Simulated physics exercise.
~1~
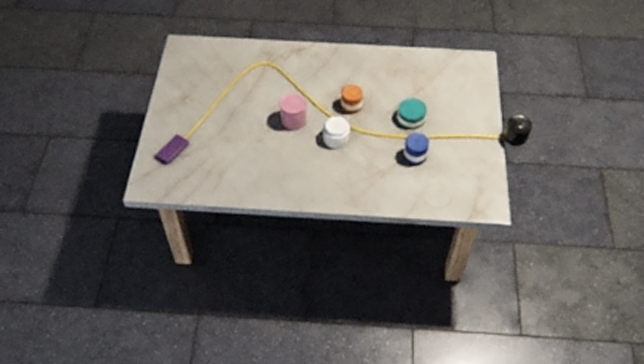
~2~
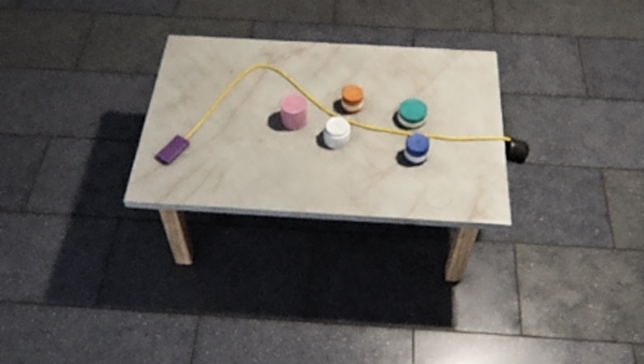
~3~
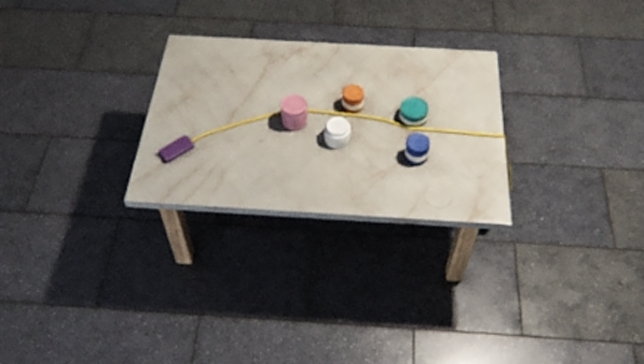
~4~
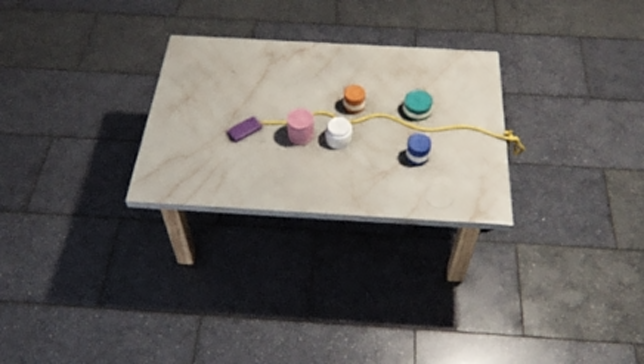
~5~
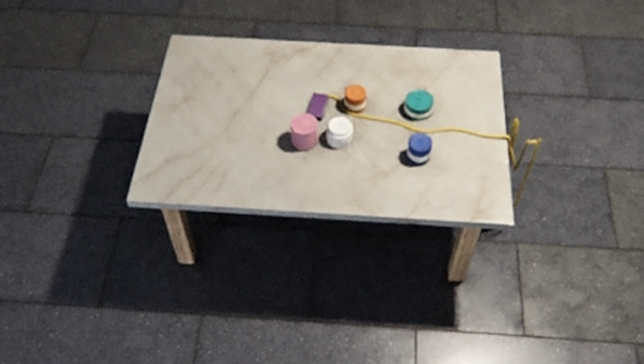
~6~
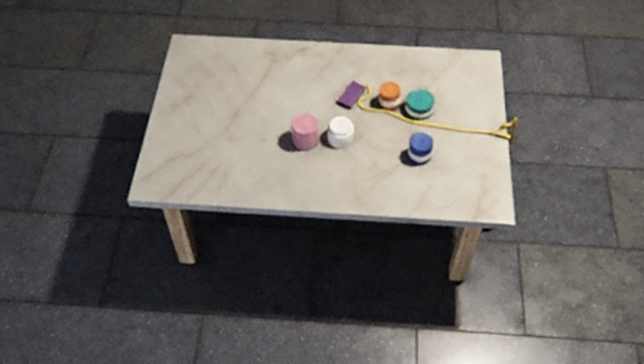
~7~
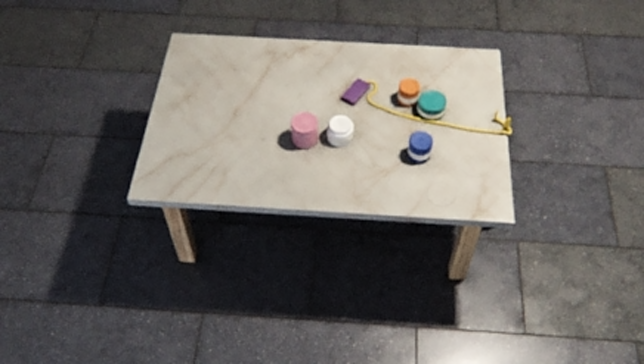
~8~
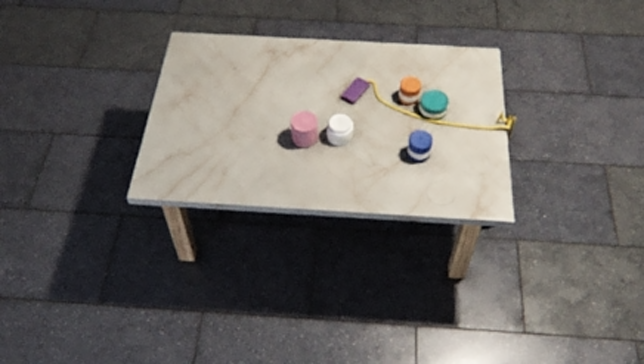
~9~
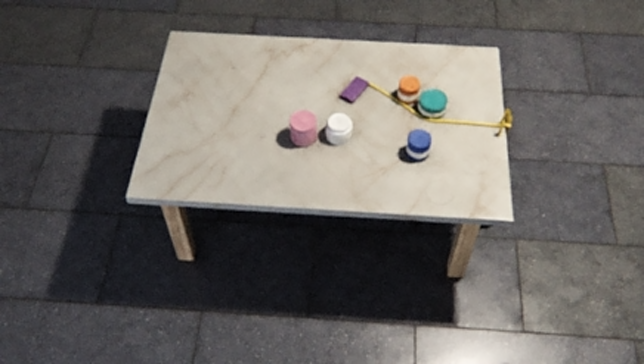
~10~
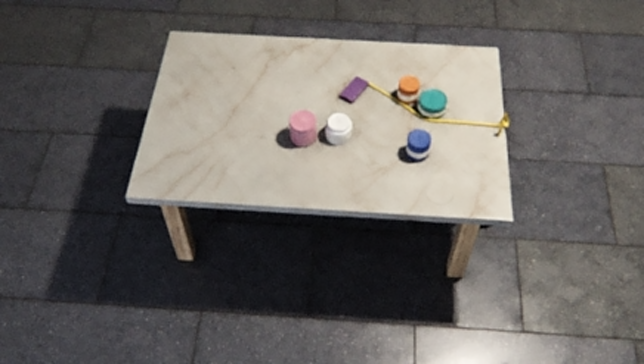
On a pale marble-topped table above a dark tiled floor, a yellow cable winds from a purple phone at the left, past five small containers, to a black speaker at the right edge. The speaker tips over the edge and drops out of sight, pulling the cable nearly straight. The phone is dragged right, and the pink tub shifts slightly toward the front. The phone then swings up beside the orange tin, which slides right toward the teal tin, nudging it a little. Finally everything settles, with the phone still on the table and the cable's end at the right edge.
